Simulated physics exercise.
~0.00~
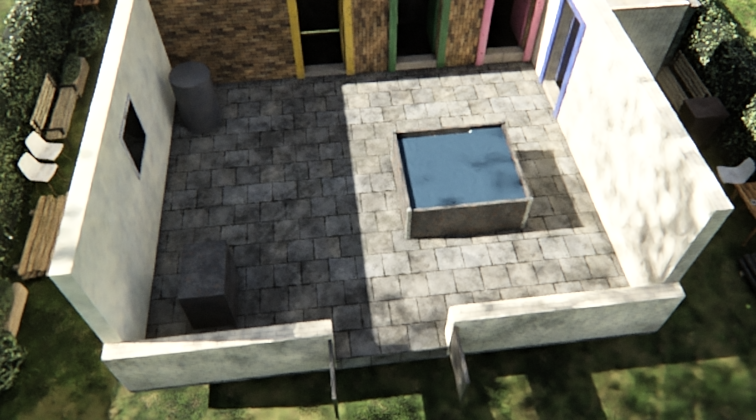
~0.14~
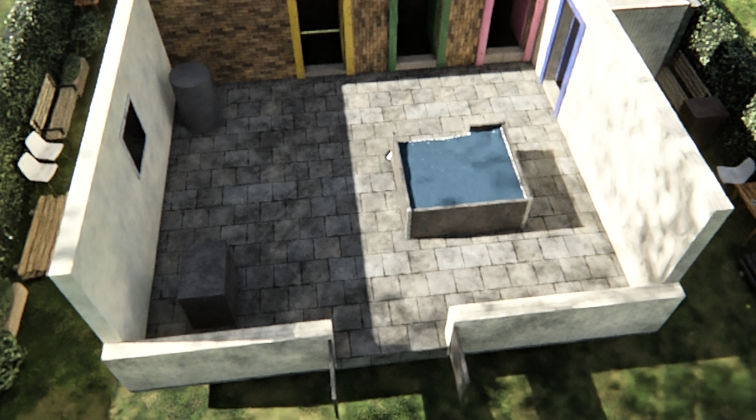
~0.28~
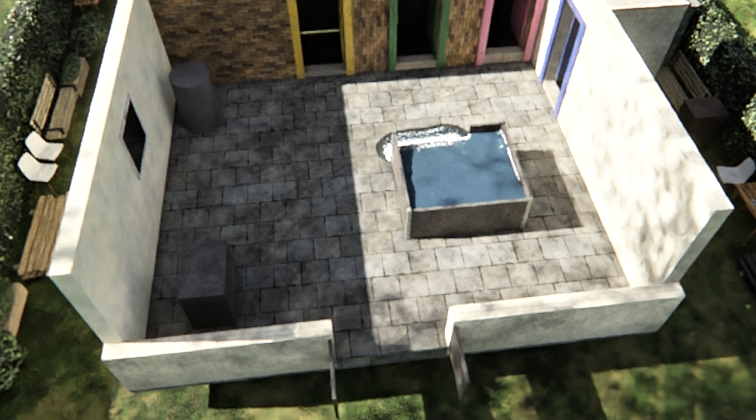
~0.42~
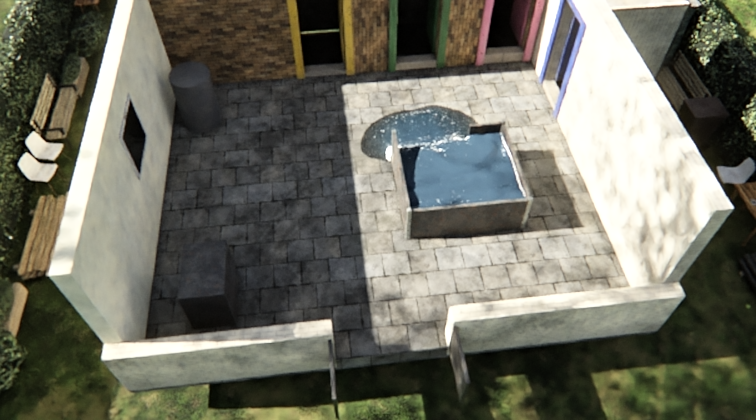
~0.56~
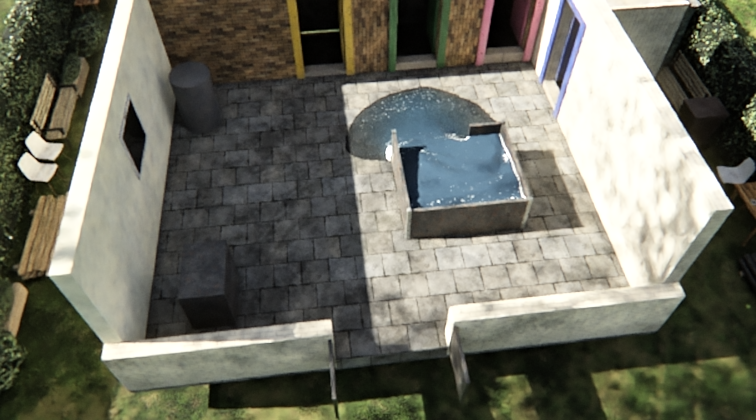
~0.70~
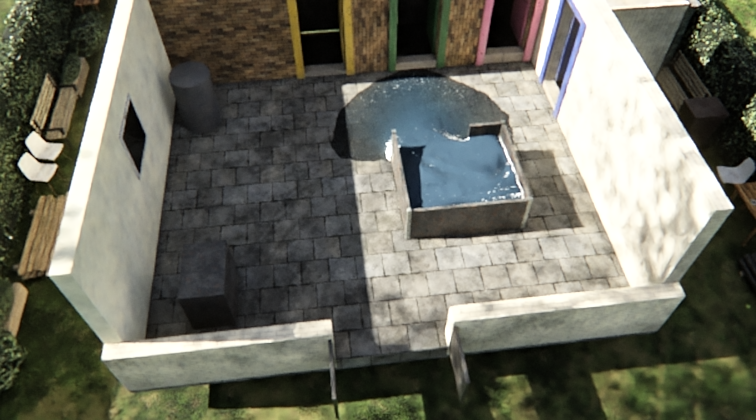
Water pours out through a gap at the far left of a square, stone-sided water tank and spreads in a widening, glinting arc over the grey paving towards the brick back wall. The walled yard is seen from a high, unmoving viewpoint, with yellow, green, pink and blue doorways beyond. The tank's surface ripples, while a dark cylinder and a dark box stay put on the shaded left.
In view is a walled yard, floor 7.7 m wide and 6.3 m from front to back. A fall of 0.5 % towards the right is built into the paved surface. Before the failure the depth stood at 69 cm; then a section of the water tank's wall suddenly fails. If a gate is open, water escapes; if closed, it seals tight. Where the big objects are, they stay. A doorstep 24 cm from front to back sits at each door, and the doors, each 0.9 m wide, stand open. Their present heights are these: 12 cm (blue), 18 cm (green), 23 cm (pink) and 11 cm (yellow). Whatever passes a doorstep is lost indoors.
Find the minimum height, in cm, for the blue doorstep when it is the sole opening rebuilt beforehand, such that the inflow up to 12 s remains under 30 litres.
The minimum height is about 9.5 cm.
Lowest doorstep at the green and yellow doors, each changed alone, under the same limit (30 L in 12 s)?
You'd want some 29 cm at green and some 15 cm at yellow.
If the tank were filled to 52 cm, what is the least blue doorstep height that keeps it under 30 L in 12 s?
You'd need a step of close to 7.5 cm.
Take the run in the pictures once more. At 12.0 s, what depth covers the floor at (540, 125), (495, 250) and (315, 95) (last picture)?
Respectively 4 cm, 4 cm and 4 cm.
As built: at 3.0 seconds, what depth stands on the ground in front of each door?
Depths in cm - blue: 13, green: 23, pink: 17, yellow: 17.
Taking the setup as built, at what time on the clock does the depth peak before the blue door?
Peak time: About 3.8 s.
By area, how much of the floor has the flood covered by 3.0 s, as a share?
Wet share: Around 30 %.
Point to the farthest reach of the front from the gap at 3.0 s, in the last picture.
Lab note: Front tip approx. (178, 91).
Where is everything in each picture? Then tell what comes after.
In the first picture, the water tank at (458, 167) is whole and still, 69 cm deep; the blue door at (560, 60) is dry.
In the second picture, the gap is on the far side, the front 0.3 m out at a hidden place; the back of the water tank holds 69 cm.
In the third picture, the front is at (440, 127), 0.8 m from the gap on the far side; 1.1 m2 of floor is wet, 69 cm left at the back.
In the fourth picture, the gap is on the far side, the front 1.4 m out at (426, 109); the back of the water tank holds 67 cm.
In the fifth picture, the gap is on the far side, the front 2.0 m out at (416, 90); the back of the water tank holds 58 cm.
In the sixth picture, the gap is on the far side, the front 2.6 m out at (406, 73); the back of the water tank holds 60 cm; 1.2 m in a straight line remain to the blue door at (560, 60).
After 1.4 s water covers 20 % of the floor, deepest (34 cm) near (373, 77); it has not reached the blue door.
After 3.0 s water covers 30 % of the floor, deepest (28 cm) near (176, 103); 13 cm at the blue door, 0 litres in over its 12 cm doorstep.
After 12.0 s water covers 95 % of the floor, deepest (8 cm) near (403, 306); 5 cm at the blue door, 12 litres in over its 12 cm doorstep.
At the blue door as built, the water arrived by 1.9 s and peaked near 14 cm at 3.8 s.
With a doorstep of 8 cm, 48 litres would have come in within the 12 s; with 10.5 cm, 21 litres. So under 30 litres takes about 9.5 cm.
